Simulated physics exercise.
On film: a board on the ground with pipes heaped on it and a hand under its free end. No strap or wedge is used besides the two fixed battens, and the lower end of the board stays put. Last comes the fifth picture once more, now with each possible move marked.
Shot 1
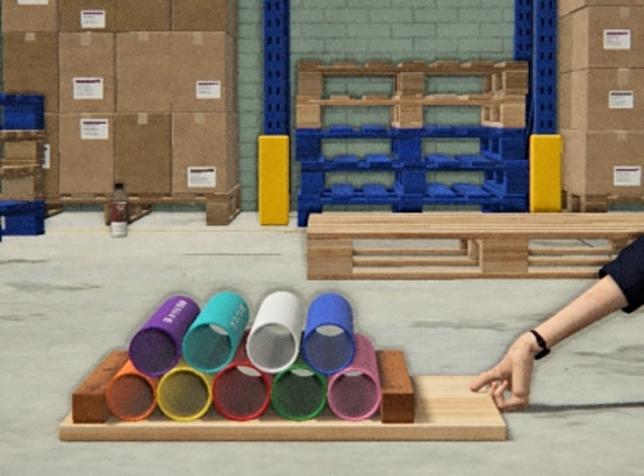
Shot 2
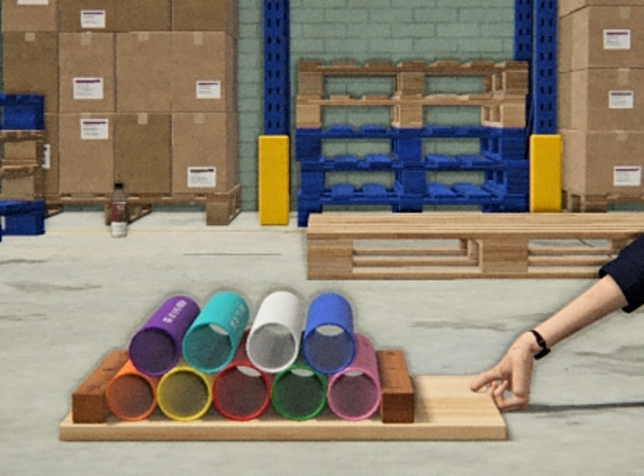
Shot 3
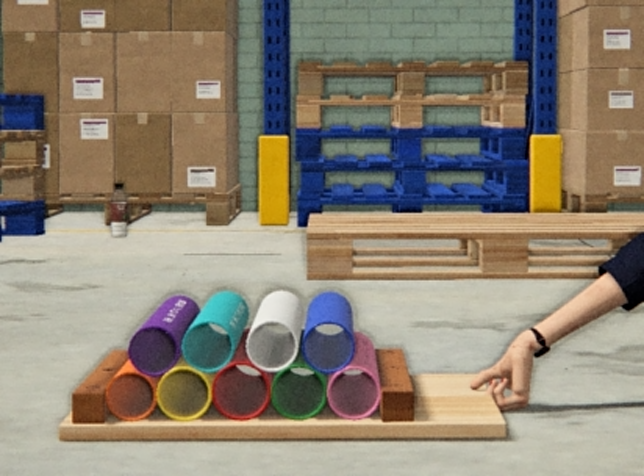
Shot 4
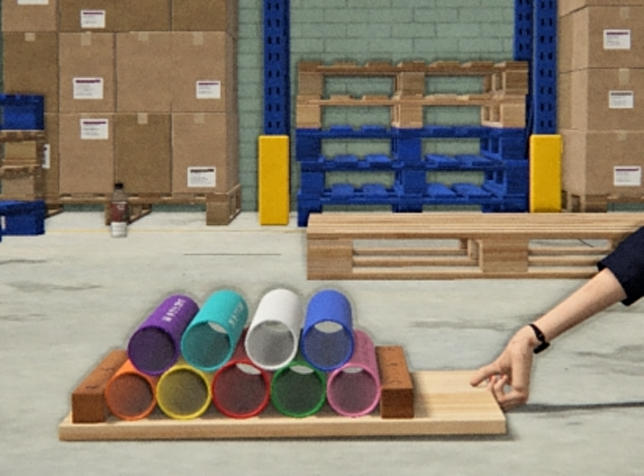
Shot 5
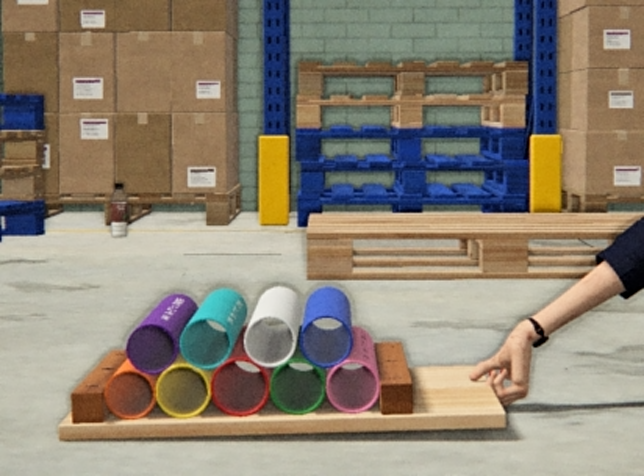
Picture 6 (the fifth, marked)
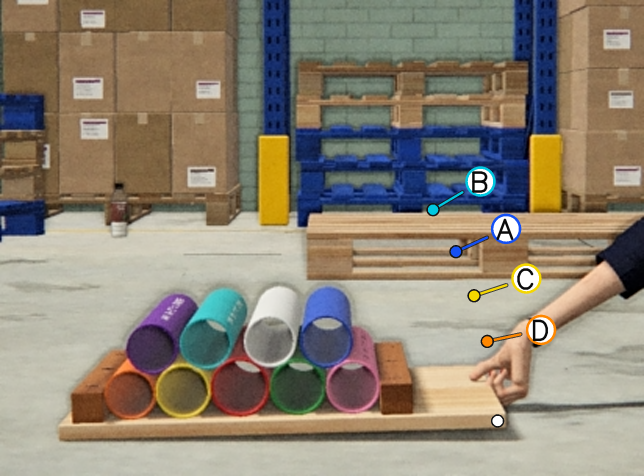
Colorful pipes sat stacked in two rows between brick-like blocks on a wooden board in a warehouse, and a hand reaching in from the right slightly raised the board's free end.
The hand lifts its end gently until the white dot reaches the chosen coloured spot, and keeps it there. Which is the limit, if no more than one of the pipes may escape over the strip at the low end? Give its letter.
It can be raised to A.
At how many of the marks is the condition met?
Three of them.
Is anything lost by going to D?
At D: No.
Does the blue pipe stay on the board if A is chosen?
Yes.
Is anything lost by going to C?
No.
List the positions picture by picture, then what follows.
In the first frame, yellow pipe (185, 394); red pipe (242, 392); green pipe (299, 394).
In the second frame, green pipe (299, 394); pink pipe (354, 395).
In the third frame, board (287, 390); pink pipe (354, 394); white pipe (272, 346).
In the fourth frame, board (286, 389); orange pipe (131, 396); yellow pipe (184, 393).
In the fifth frame, board (286, 386); orange pipe (131, 394); yellow pipe (183, 391).
On the marked copy, A at (456, 252); B at (433, 210); C at (474, 296); D at (487, 341); the white dot at (498, 421).
With A. Early on, board at 16°.
Further on, board at 25°.
At the end, board at 25°, none over the low batten.
As for the rest, B two over the low batten (turquoise, purple); C none over the low batten; D none over the low batten.
